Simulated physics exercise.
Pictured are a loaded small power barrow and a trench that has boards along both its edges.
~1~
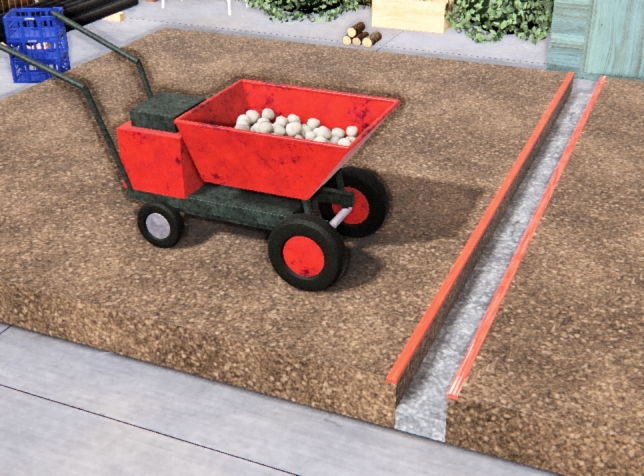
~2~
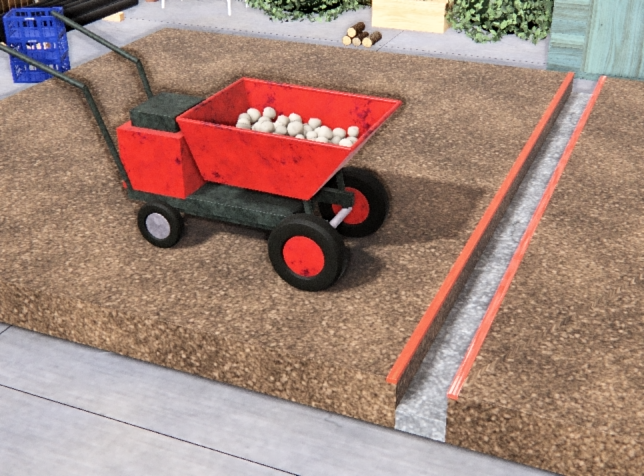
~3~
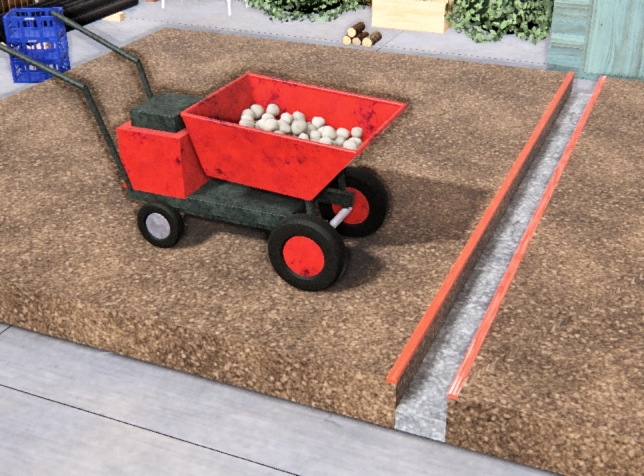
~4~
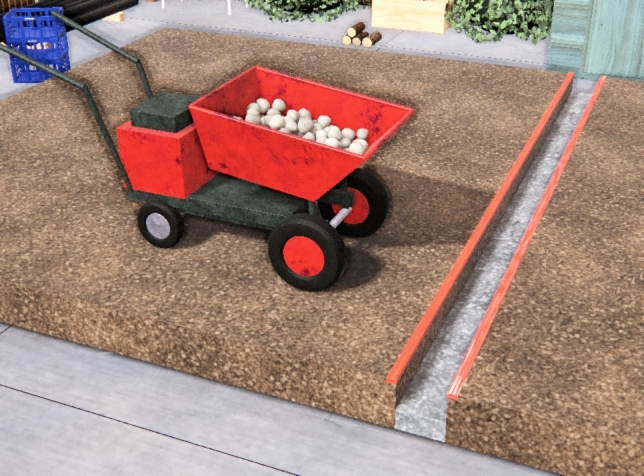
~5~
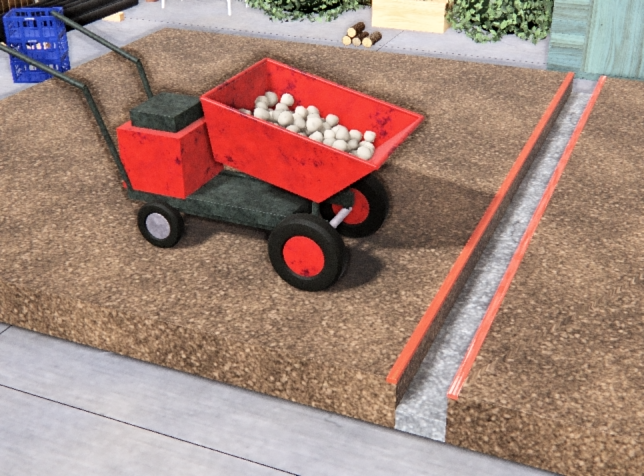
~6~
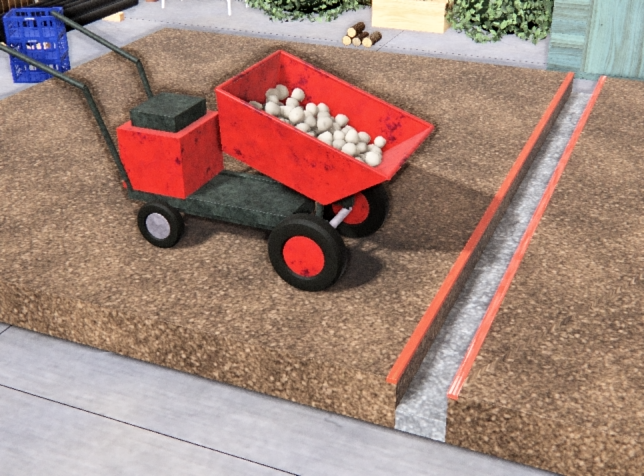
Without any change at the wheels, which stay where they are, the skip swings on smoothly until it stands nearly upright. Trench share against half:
Over.
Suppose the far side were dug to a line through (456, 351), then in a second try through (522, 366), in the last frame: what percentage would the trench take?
In order, some 50 and some 100 percent.
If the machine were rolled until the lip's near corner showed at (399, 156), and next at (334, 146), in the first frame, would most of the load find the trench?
For the first try, shy of half; for the second, past the halfway mark.
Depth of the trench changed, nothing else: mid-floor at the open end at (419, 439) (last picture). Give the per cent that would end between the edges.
It works out to some 90 percent.
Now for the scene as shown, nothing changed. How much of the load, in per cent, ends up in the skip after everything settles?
My estimate is about 15 per cent.
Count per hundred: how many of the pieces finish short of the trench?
That share is about 0 percent.
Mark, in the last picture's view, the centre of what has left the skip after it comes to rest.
About pixel (477, 298).
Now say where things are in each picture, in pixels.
Lip of the skip near (349, 149), level; top of the load near (280, 132), river pebbles; first edge of the trench near (414, 341); far edge near (471, 355), the trench under half as wide as the skip, and about half as deep as wide, in the first picture.
Lip of the skip near (351, 150), level; top of the load near (282, 131), in the second picture.
Lip of the skip near (357, 153), tipped barely; top of the load near (271, 127), in the third picture.
Lip of the skip near (365, 159), tipped a little; top of the load near (271, 120), in the fourth picture.
Lip of the skip near (376, 167), tipped a little; top of the load near (262, 116), in the fifth picture.
Lip of the skip near (388, 178), tipped clearly; top of the load near (272, 113); first edge of the trench near (414, 341); far edge near (471, 355), in the sixth picture.
Shortly afterwards, skip tipped steeply; the whole lot in the skip.
Next, skip tipped right over; the bulk in the skip; near a quarter in or heaped over the trench; only a few beyond it.
Some moments later, skip tipped right over; near a quarter in the skip; near two thirds in or heaped over the trench; a little beyond it.
In the end, skip tipped right over; a little in the skip; only a few short of the trench; the bulk in or heaped over the trench; a little beyond it.
